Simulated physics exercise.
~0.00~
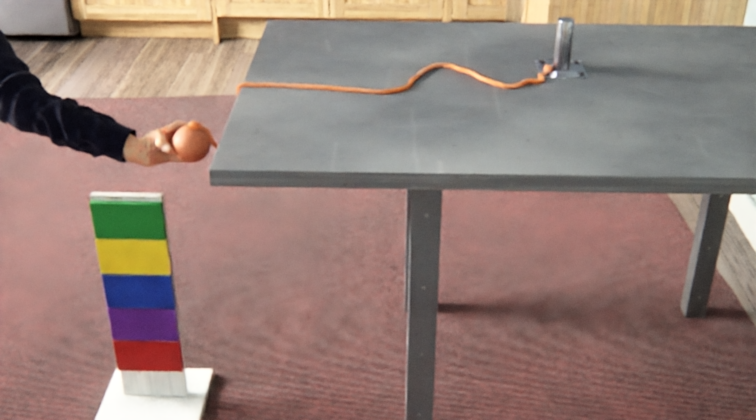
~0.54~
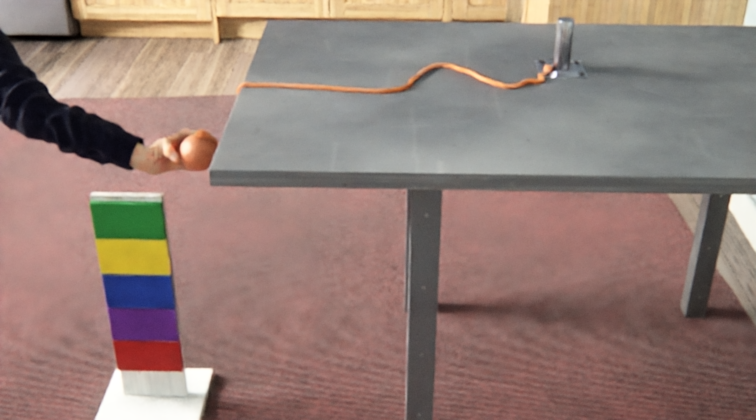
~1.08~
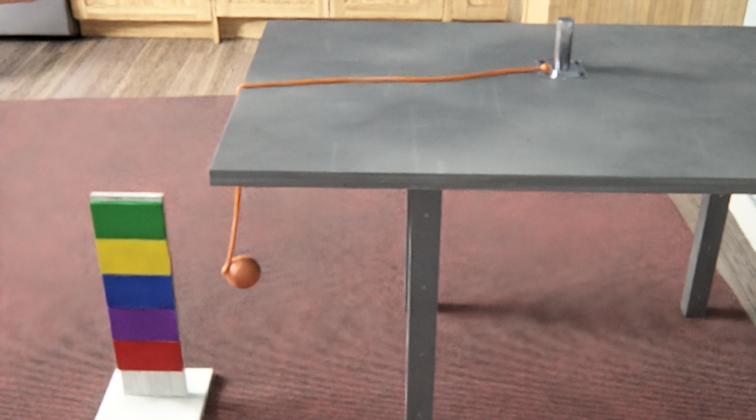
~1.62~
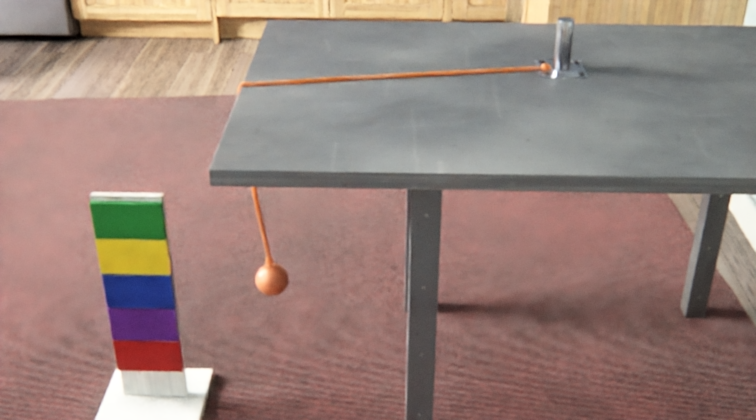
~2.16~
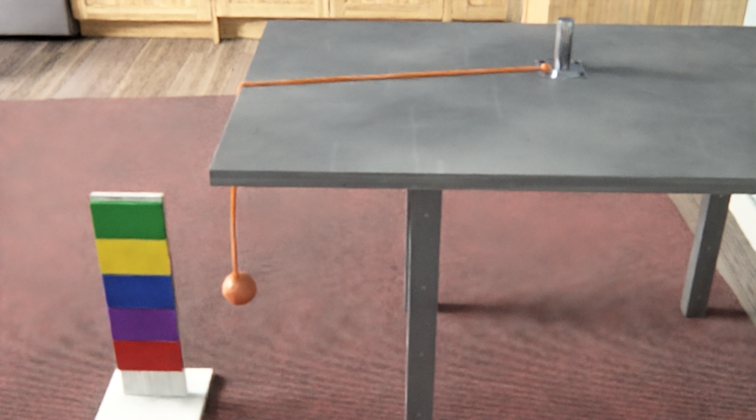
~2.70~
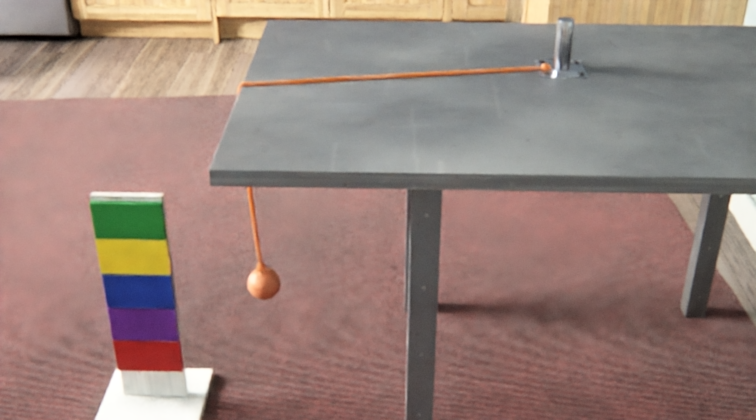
An orange ball tied to a cord was held just past a table's edge by a hand, then let go, and it dropped until the cord pulled straight. It swung gently side to side, ending level with the blue band on the coloured board.
